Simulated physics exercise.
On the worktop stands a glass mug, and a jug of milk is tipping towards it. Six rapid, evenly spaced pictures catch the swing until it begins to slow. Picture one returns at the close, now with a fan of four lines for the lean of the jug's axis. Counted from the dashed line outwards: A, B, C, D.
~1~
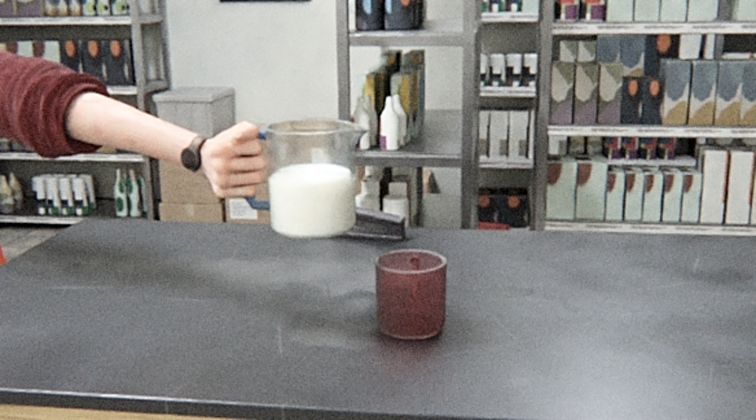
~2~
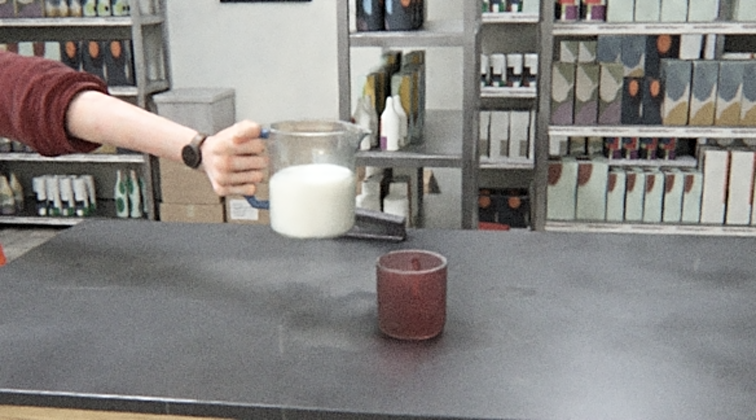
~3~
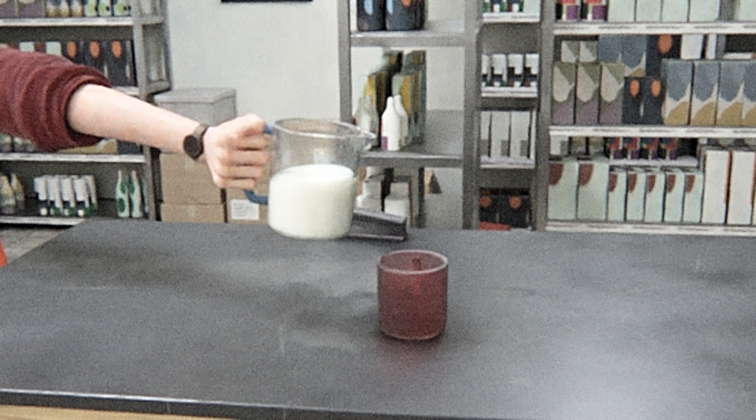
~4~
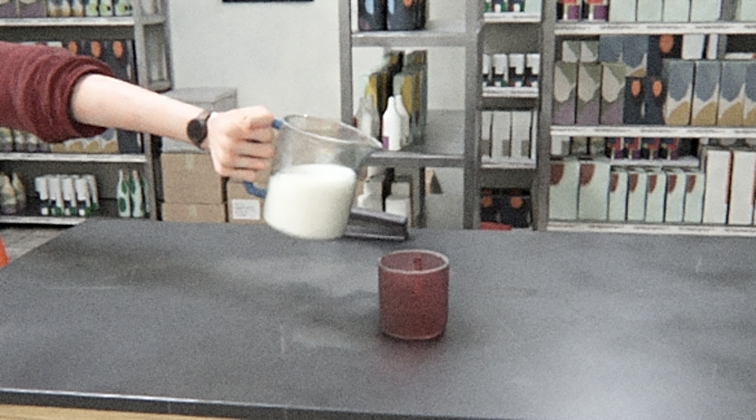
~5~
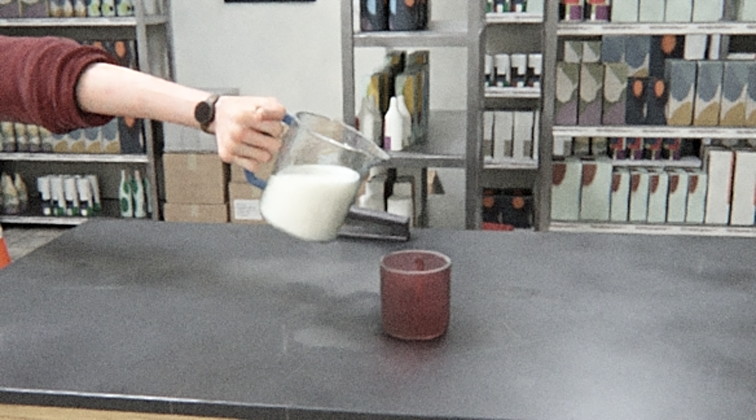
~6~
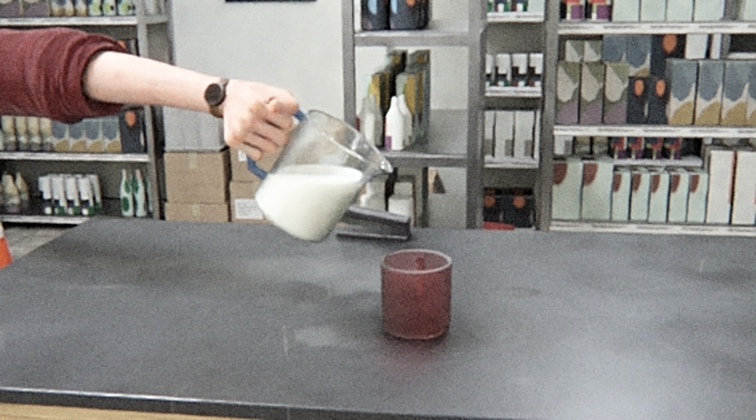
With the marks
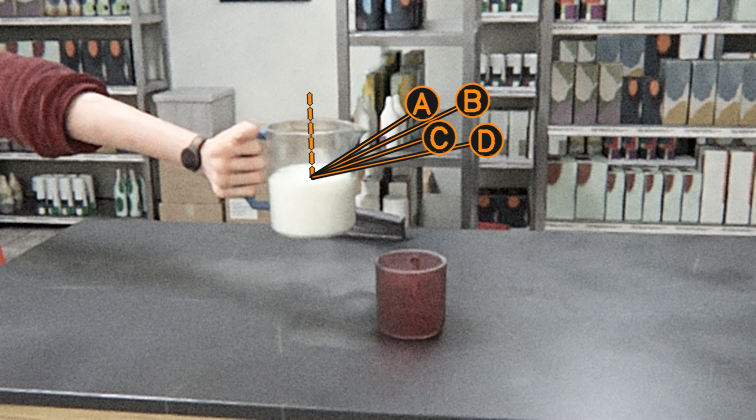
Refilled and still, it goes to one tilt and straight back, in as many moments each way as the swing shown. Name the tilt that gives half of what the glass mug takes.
I would pick tilt C.
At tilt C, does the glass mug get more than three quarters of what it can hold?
No, less.
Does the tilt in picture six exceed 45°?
No, it does not.
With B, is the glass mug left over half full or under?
Under.
In orange, A at (409, 115); B at (457, 107); C at (421, 140); D at (470, 144).
With A, the glass mug ends with about 19 % of what it can hold.
With B, the glass mug ends with about 33 % of what it can hold.
With C, the glass mug ends with about 52 % of what it can hold.
With D, the glass mug ends with about 68 % of what it can hold.
